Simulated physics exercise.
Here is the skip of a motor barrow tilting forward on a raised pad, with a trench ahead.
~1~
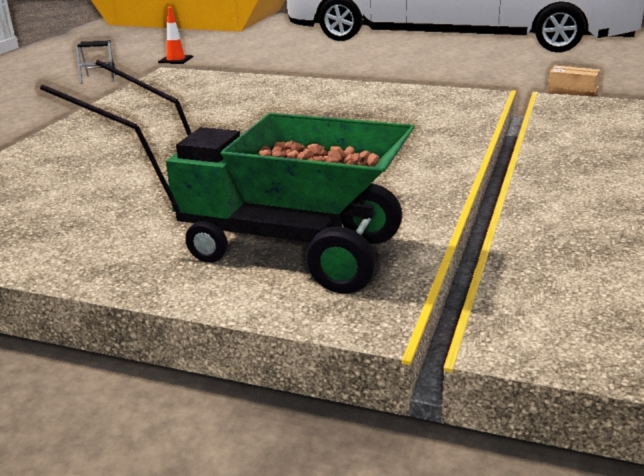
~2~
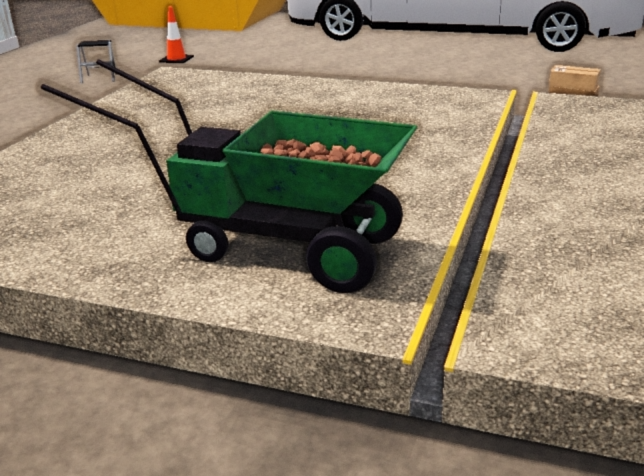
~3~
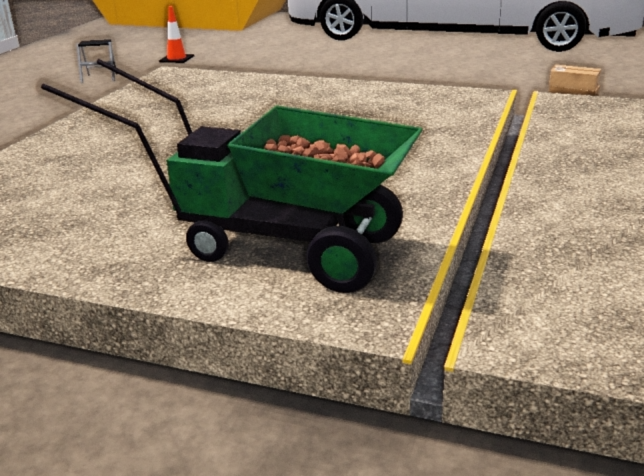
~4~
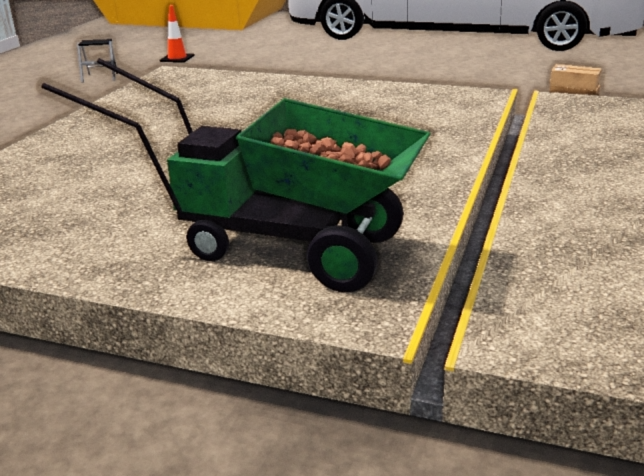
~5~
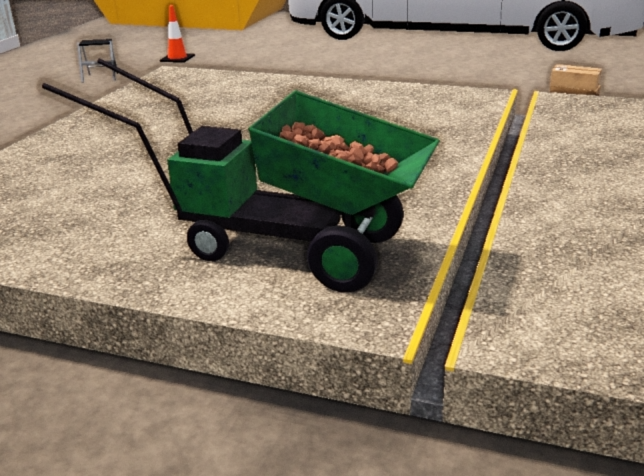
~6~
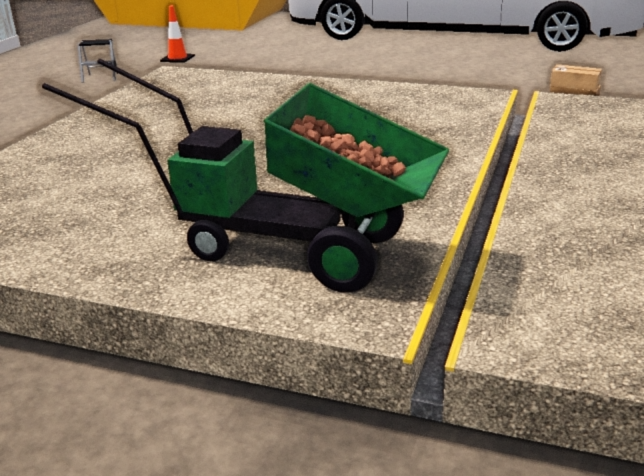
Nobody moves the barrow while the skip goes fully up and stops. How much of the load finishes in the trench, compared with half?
Inside: The lesser amount.
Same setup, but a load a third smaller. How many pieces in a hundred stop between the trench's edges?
20 per cent, roughly.
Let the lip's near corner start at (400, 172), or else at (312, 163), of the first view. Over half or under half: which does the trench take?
A minority / a minority.
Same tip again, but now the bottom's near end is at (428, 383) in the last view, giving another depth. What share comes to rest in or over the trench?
Near 10 %.
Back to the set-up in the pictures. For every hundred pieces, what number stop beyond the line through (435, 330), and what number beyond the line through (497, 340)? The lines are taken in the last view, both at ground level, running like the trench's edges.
Estimate: 60 % and 30 %, respectively.
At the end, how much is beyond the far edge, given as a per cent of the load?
Roughly 50 in a hundred.
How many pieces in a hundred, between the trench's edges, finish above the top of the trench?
My figure is near 15 per cent.
Just after the last frame, skip tipped steeply; every one in the skip.
A moment on, skip tipped right over; the larger part in the skip; just a few in or heaped over the trench; roughly a quarter beyond it.
Further on, skip tipped right over; roughly a third in the skip; about a tenth in or heaped over the trench; roughly half beyond it.
When it is over, skip tipped right over; roughly a third in the skip; about a tenth in or heaped over the trench; roughly half beyond it.
